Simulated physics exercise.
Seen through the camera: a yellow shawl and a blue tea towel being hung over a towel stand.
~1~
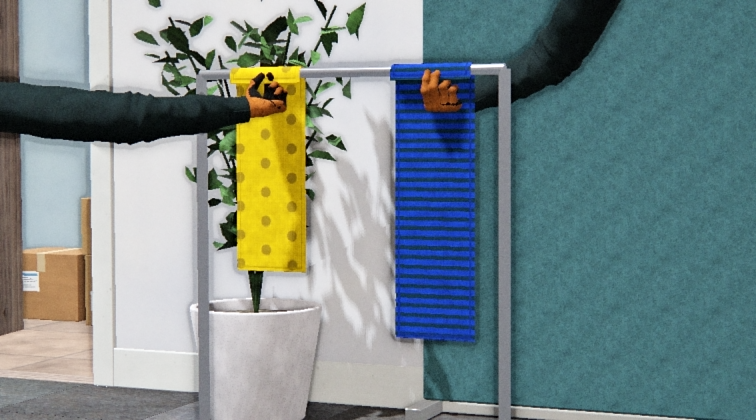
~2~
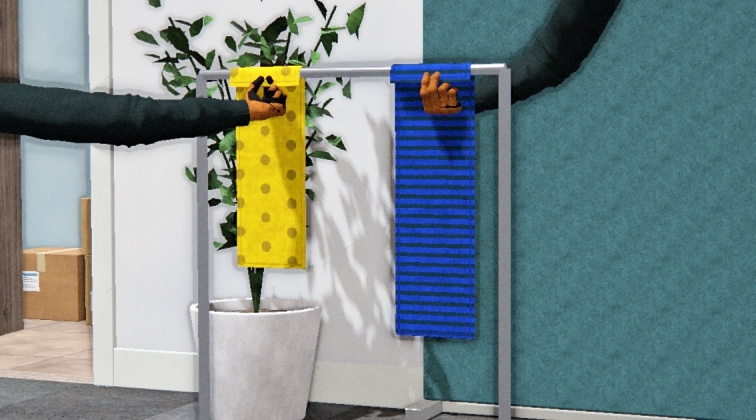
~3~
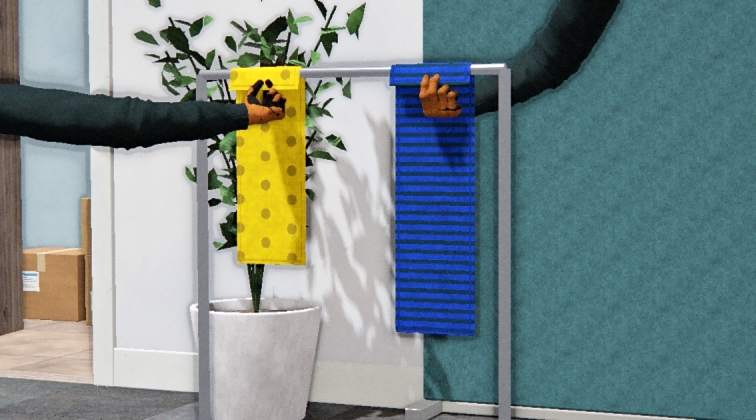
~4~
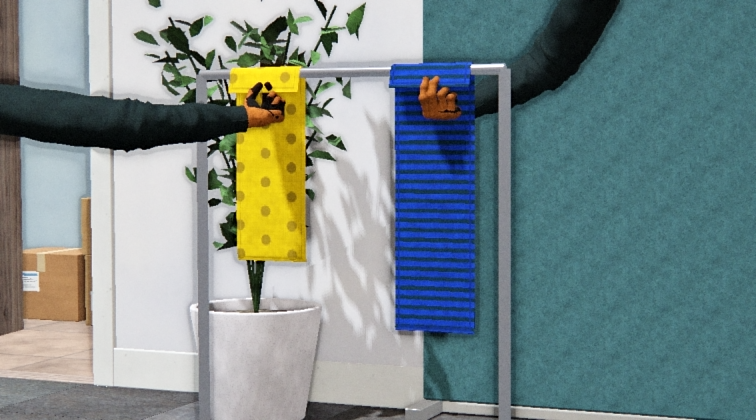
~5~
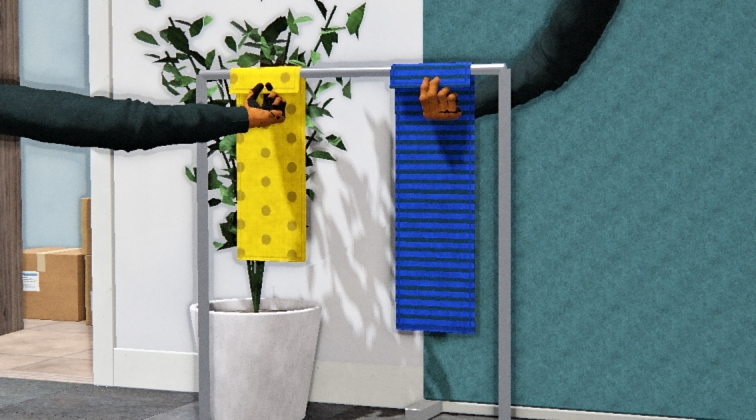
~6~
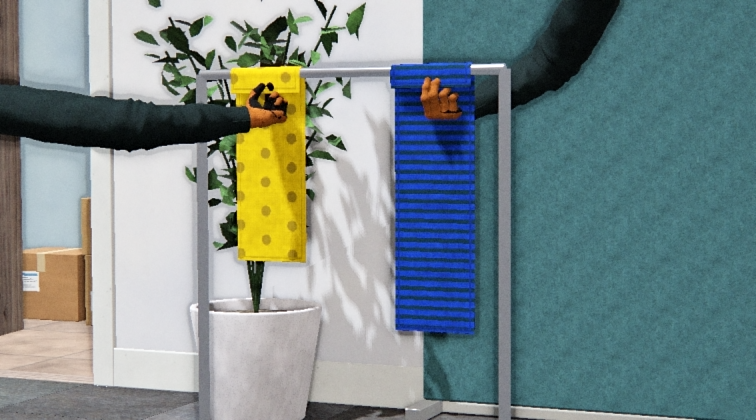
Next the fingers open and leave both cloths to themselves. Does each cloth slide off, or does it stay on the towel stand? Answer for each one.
The yellow shawl slides off; the blue tea towel slides off.
Then, 0.32 s past the final frame, shawl clear of the rail and dropping near (272, 240); tea towel clear of the rail and dropping near (435, 302).
Then, 0.56 s past the final frame, shawl clear of the rail and dropping; tea towel in a heap on the floor.
When it is over, shawl in a heap on the floor; tea towel in a heap on the floor. The yellow shawl slides off and the blue tea towel slips to the floor.
